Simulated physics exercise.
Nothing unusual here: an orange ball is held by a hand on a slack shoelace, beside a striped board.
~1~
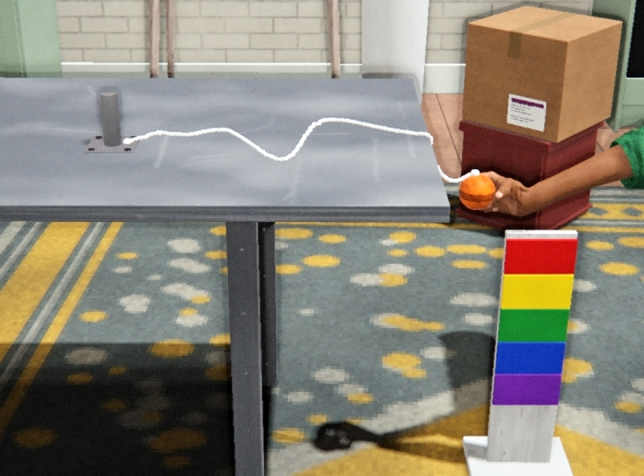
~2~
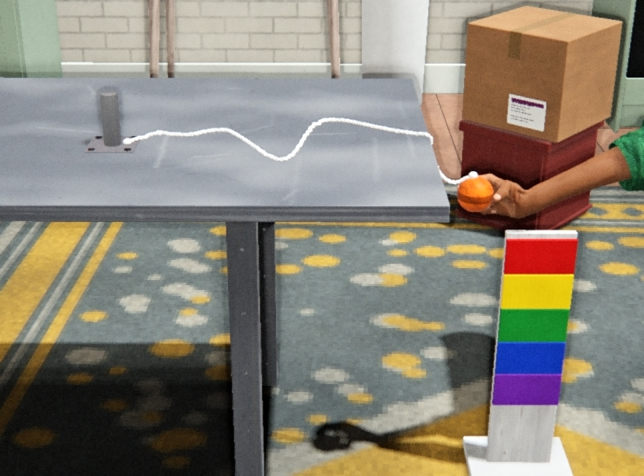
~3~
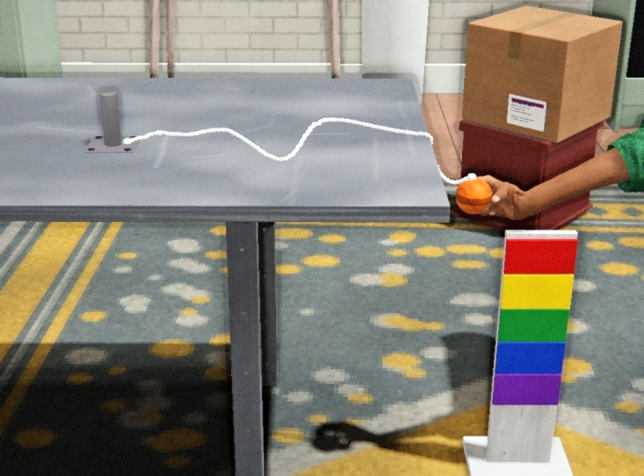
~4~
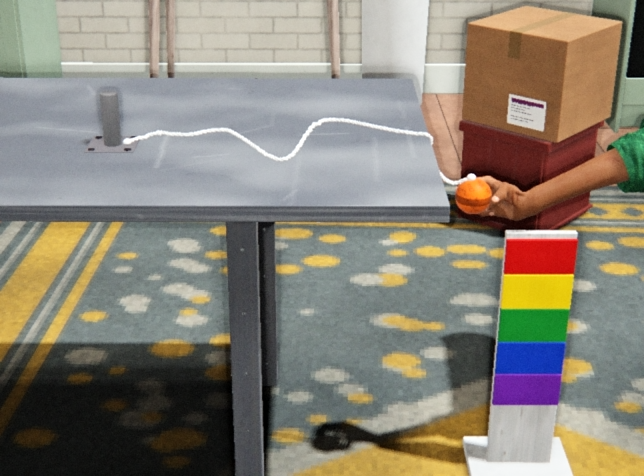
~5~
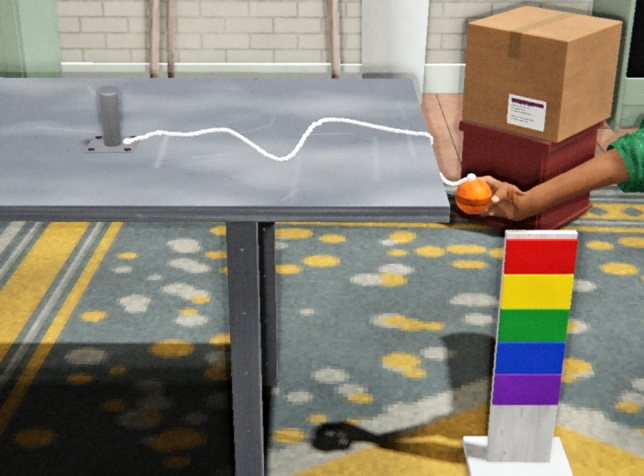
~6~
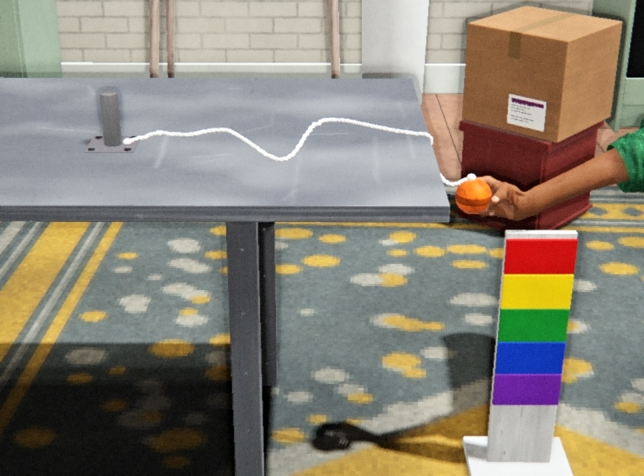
In the video, a hand holds an orange ball beside the right edge of a gray table, with a slack white cord running from it to a small post, near a striped multicolored board; almost nothing moves.
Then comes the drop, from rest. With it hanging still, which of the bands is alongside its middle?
The band alongside its middle is purple.
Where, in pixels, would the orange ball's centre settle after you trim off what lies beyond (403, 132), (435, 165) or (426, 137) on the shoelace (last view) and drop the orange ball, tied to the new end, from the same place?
First try near (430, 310), second near (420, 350), third near (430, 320).
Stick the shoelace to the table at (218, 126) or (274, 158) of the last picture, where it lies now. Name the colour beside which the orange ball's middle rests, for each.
Going through them one at a time, the answers are blue; green.
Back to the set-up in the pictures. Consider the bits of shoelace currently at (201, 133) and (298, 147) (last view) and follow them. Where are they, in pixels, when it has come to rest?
At (233, 143), then (407, 141).
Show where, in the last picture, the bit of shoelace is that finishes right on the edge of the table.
Position: Approx. (304, 139).
Soon after, ball near (415, 354); level with blue.
After that, ball near (404, 388); level with purple.
In the end, ball near (412, 389); level with purple. The shoelace holds its middle at purple.
